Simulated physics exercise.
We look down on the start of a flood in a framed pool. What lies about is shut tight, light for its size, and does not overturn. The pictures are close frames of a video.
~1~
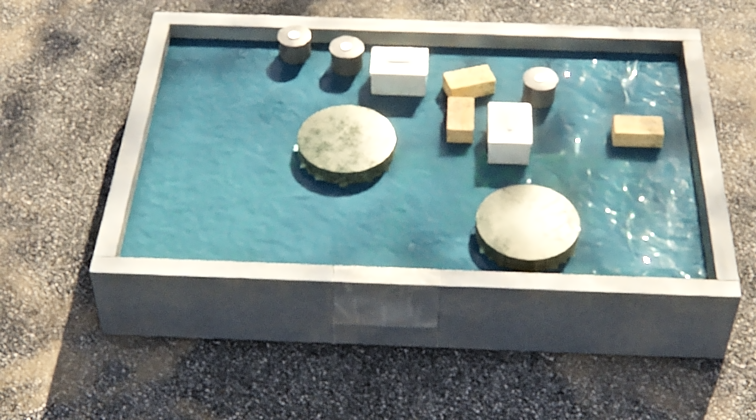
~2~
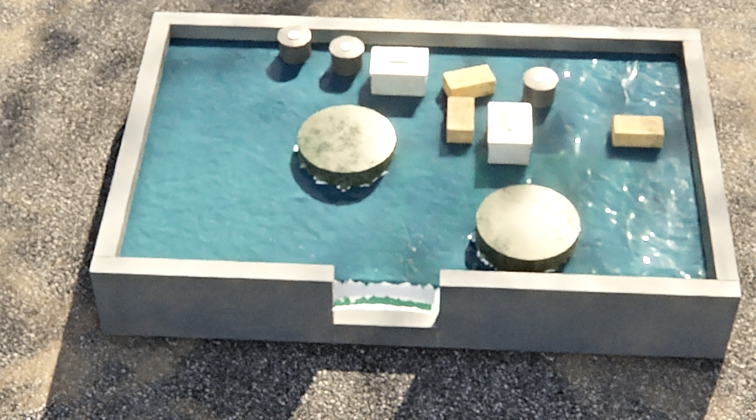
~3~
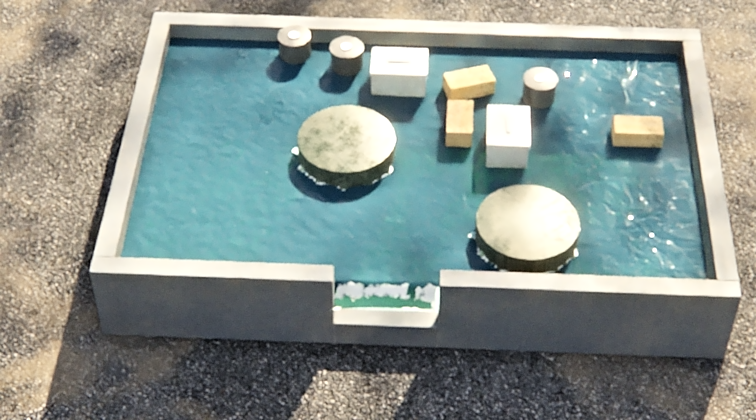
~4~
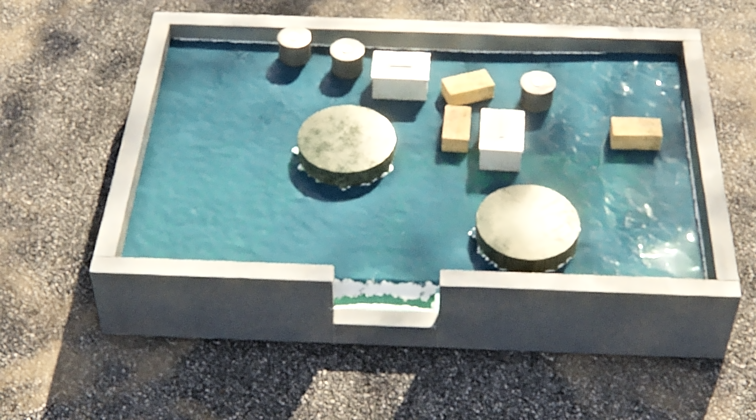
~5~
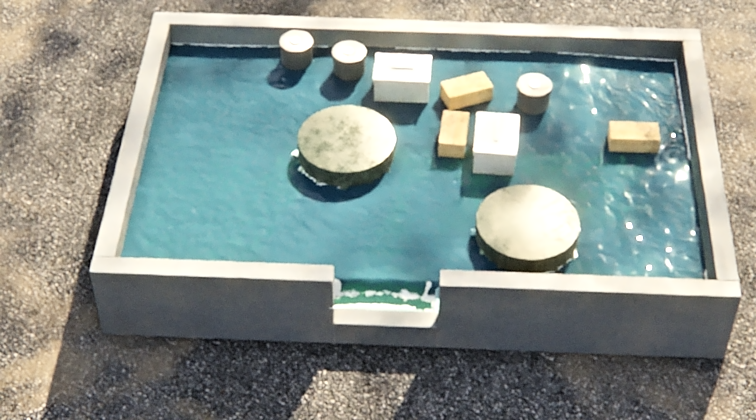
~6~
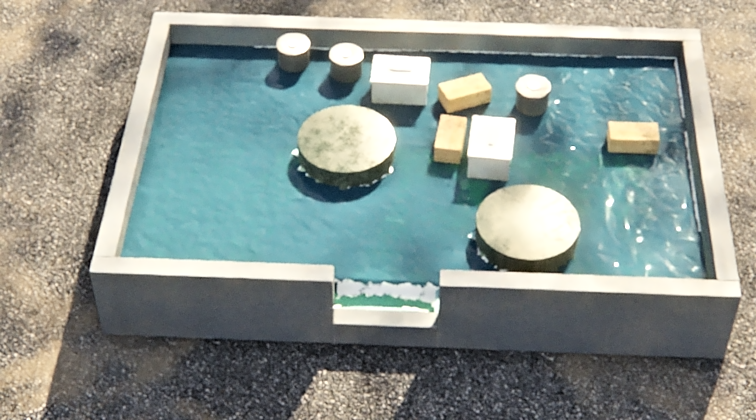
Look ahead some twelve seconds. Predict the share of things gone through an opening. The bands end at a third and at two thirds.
Share: Under a third.
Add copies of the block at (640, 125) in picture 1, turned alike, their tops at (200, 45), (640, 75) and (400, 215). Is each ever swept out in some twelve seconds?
As listed: Kept in, inside, through.
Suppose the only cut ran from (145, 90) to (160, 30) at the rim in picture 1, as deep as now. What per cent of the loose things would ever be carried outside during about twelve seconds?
Roughly 40 per cent.
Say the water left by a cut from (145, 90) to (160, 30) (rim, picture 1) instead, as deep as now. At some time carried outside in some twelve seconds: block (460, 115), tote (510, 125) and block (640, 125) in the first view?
As listed: Kept in, still in, still in.
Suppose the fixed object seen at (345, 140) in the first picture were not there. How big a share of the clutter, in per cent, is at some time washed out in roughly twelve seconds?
Roughly 10 per cent.
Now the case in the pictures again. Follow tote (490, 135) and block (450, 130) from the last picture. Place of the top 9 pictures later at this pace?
Close to (450, 176) and (419, 168).
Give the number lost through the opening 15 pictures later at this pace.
I count 0.
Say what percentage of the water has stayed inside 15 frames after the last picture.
I make it 74 per cent.
A moment on, 0 of 8 are out; 8 afloat.
Next, 0 of 8 are out; 8 afloat.
Later, 0 of 8 are out; 8 afloat.
In the end, 2 of 8 are out; 6 afloat.
